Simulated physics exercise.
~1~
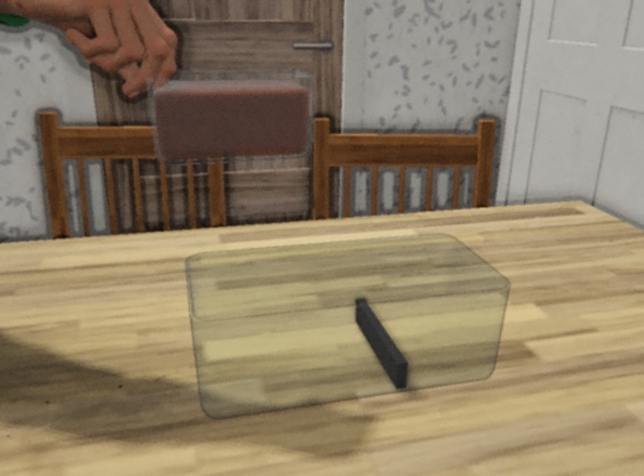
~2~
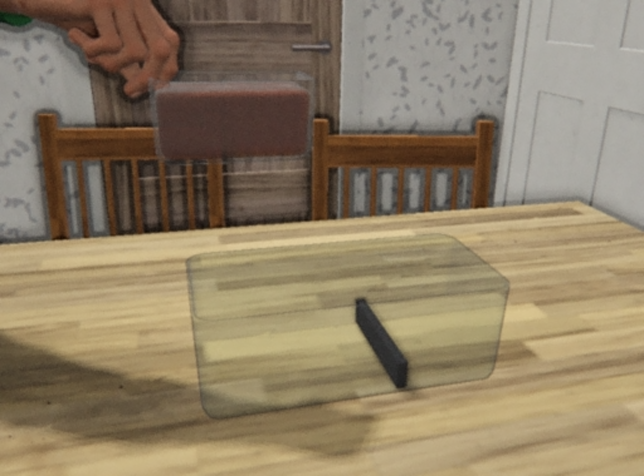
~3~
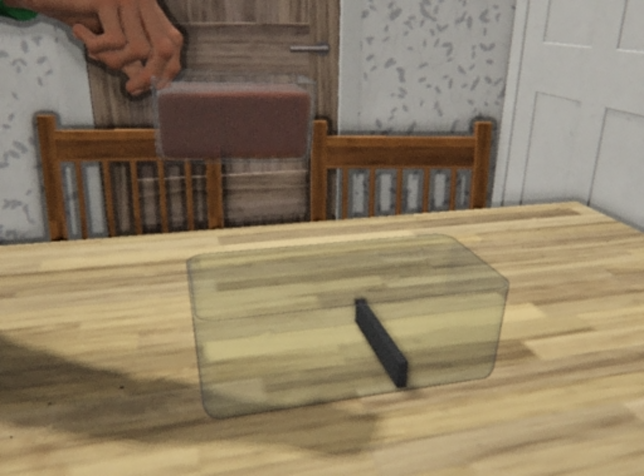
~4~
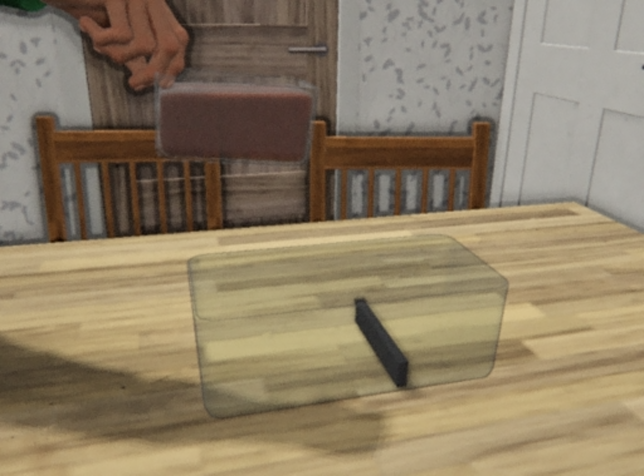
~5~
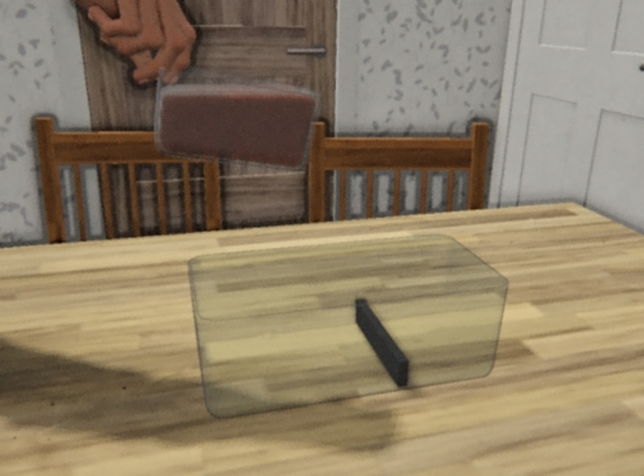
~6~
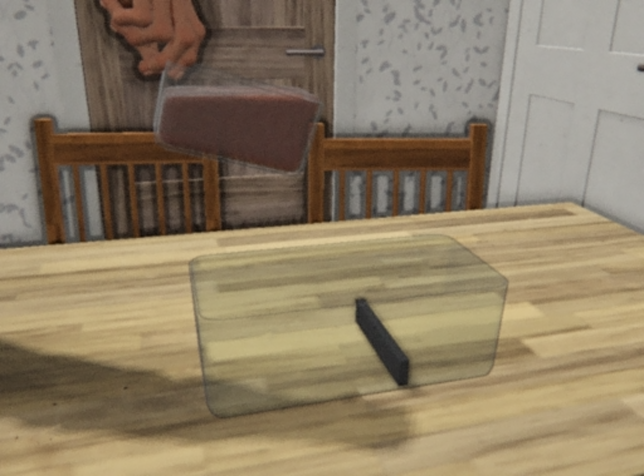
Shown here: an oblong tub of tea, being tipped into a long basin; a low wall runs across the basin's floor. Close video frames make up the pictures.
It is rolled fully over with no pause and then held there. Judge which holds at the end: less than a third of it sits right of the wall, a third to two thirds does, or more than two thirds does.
A third to two thirds sits right of the wall.
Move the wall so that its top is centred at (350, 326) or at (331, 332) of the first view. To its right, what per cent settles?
First try: Roughly 70 per cent; second try: 75 per cent.
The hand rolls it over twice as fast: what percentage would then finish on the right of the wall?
About 30 %.
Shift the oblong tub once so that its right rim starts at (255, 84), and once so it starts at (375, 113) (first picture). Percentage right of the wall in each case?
Try one: 10 %; try two: 75 %.
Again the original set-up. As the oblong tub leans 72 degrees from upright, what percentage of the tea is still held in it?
Near 30 in a hundred still remains.
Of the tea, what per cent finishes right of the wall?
55 %.
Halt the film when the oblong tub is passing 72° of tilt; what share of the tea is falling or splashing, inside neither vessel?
Some 35 per cent, I'd say.
A moment on, the tilt is 72° and 31 per cent is still to pour, 9 is left of the wall and 23 right of it.
Next, the tilt is 108° and 4 per cent is still to pour, 37 is left of the wall and 52 right of it.
Then the tilt is 119° and 0 per cent is still to pour, 46 is left of the wall and 53 right of it.
Later the tilt is 119° and 0 per cent is still to pour, 46 is left of the wall and 53 right of it.
In the end 46 per cent lies left of the wall, 53 right of it and 1 outside.
